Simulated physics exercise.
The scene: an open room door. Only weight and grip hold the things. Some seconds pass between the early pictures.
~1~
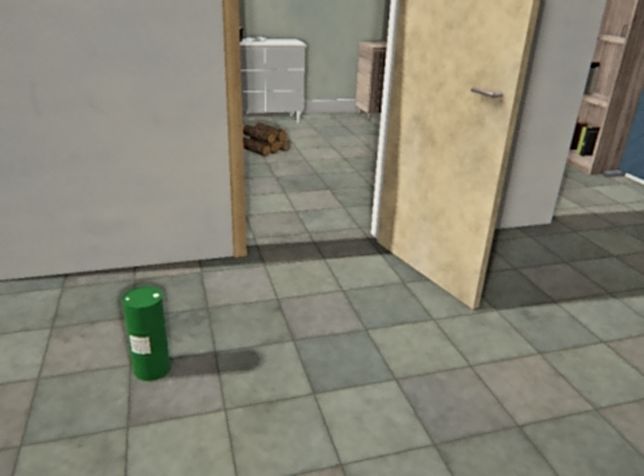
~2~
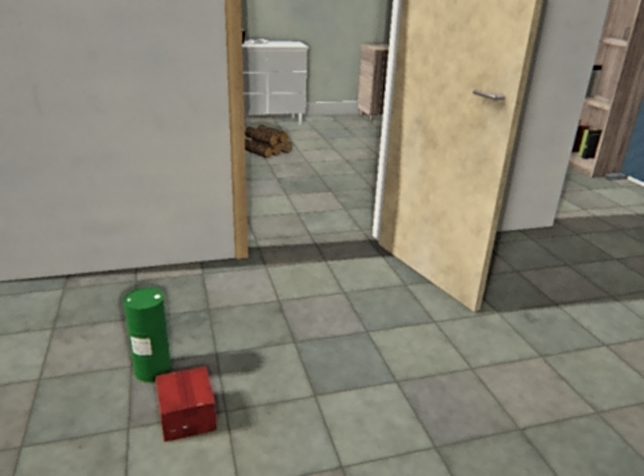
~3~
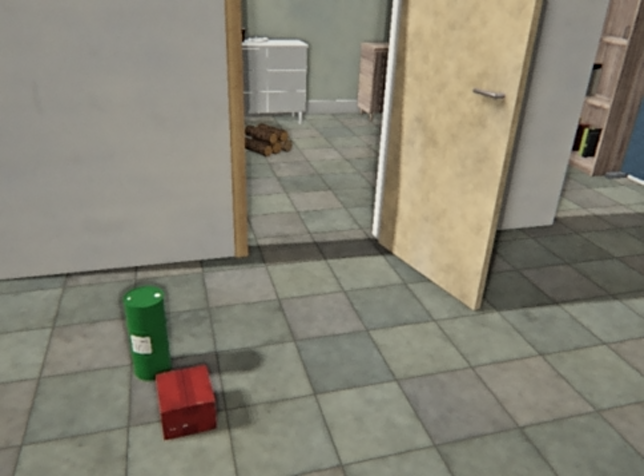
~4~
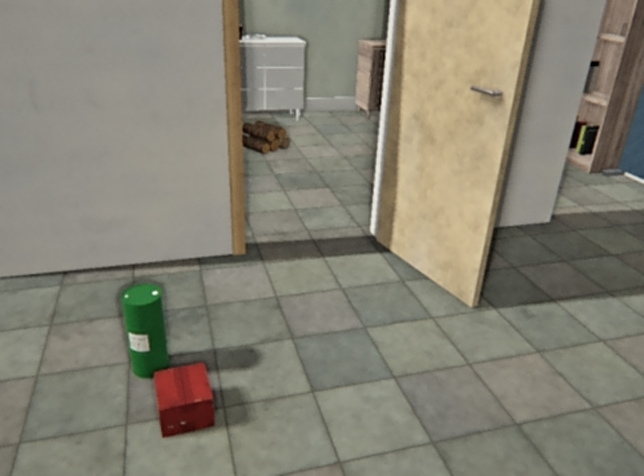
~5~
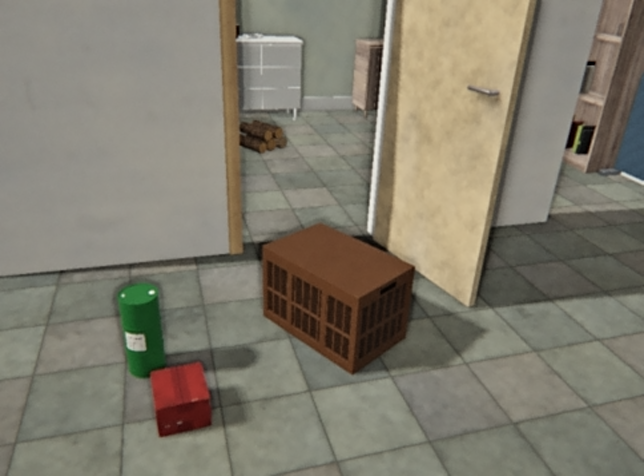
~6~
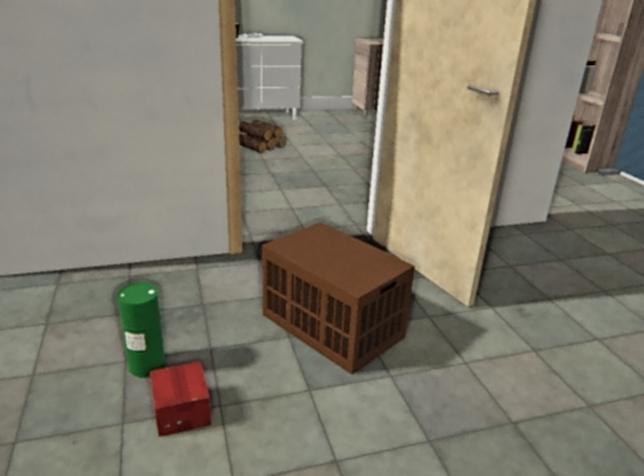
At the start, a green canister stands alone on a tiled floor to the left of a wide-open door. A red parcel then appears beside it, just to the right, and later a larger brown chest appears in front of the doorway, while the door and canister stay still.
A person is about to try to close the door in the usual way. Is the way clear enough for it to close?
Outcome: The door is blocked.
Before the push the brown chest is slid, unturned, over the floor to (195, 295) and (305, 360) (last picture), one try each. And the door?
First try: It reaches the frame; second try: It reaches the frame.
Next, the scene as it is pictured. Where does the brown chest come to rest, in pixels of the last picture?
At about (328, 294).
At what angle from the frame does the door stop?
About 65°.
Then, 0.50 s later than the last frame, open by 90°.
Then, 0.80 s later than the last frame, open by 71°.
When it is over, open by 63°; all 3 as before. End places, in pixels of the last picture, brown chest near (328, 294).
